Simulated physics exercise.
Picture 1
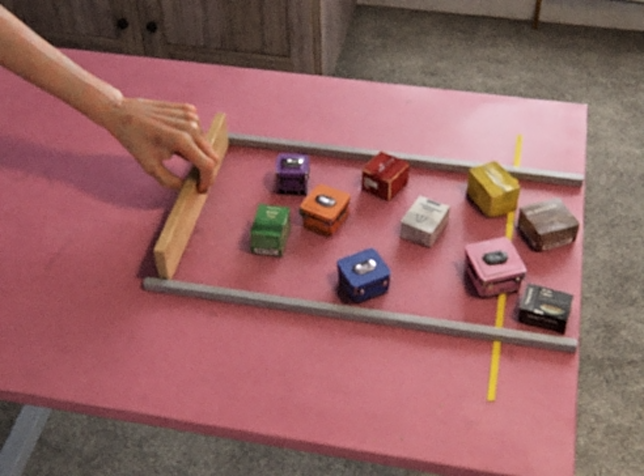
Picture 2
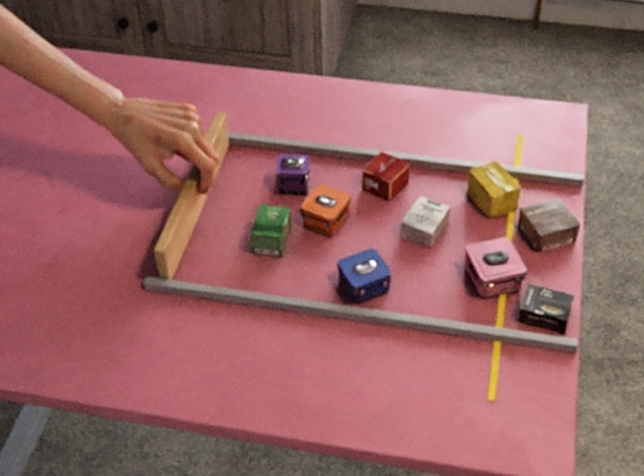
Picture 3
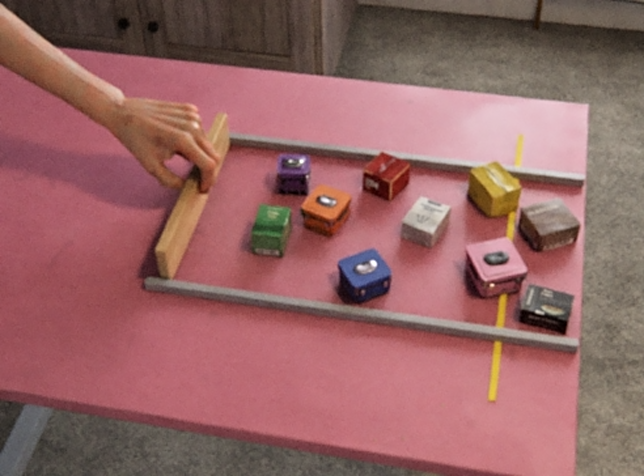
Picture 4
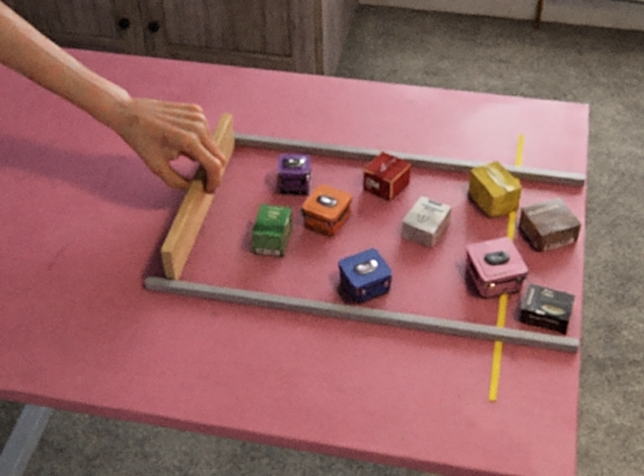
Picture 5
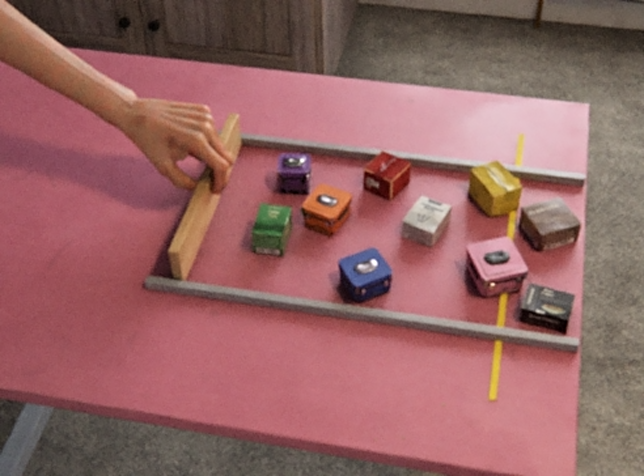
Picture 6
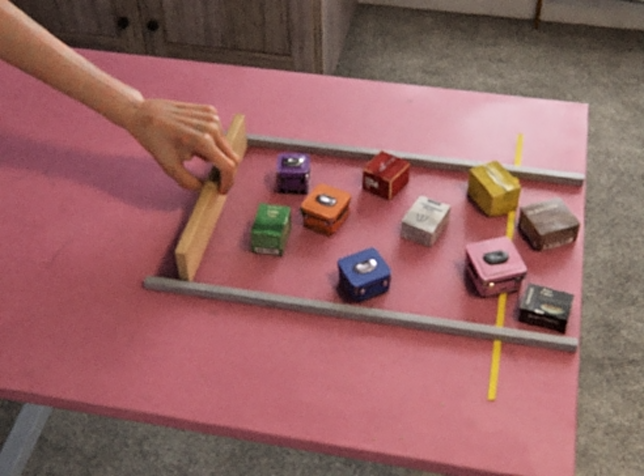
In the video, a hand holds a wooden board at the left end of a channel between two gray rails on a pink table and slides it slightly right, while the scattered colorful small boxes ahead of it stay still.
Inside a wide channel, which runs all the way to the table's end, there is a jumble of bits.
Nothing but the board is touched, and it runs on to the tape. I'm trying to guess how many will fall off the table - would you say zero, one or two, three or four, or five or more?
Most likely the sweep will knock off one or two.
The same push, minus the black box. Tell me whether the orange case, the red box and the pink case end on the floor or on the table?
In that case the orange case stays where it is, the red box stays where it is, the pink case stays where it is.
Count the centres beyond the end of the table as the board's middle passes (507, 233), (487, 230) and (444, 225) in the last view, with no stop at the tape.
In order: 1, 1, 0.
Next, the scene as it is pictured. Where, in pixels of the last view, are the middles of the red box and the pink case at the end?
Going in order, first (533, 183) and next (568, 279).
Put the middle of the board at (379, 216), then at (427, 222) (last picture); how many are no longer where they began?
Tally: First 6; then 7.
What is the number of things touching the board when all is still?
It is in contact with 5.
Early on, none off yet; black box at rest near (546, 308); brown box at rest near (549, 224); pink case at rest near (494, 267).
Finally, the number that fall off is one or two; lost, brown box.
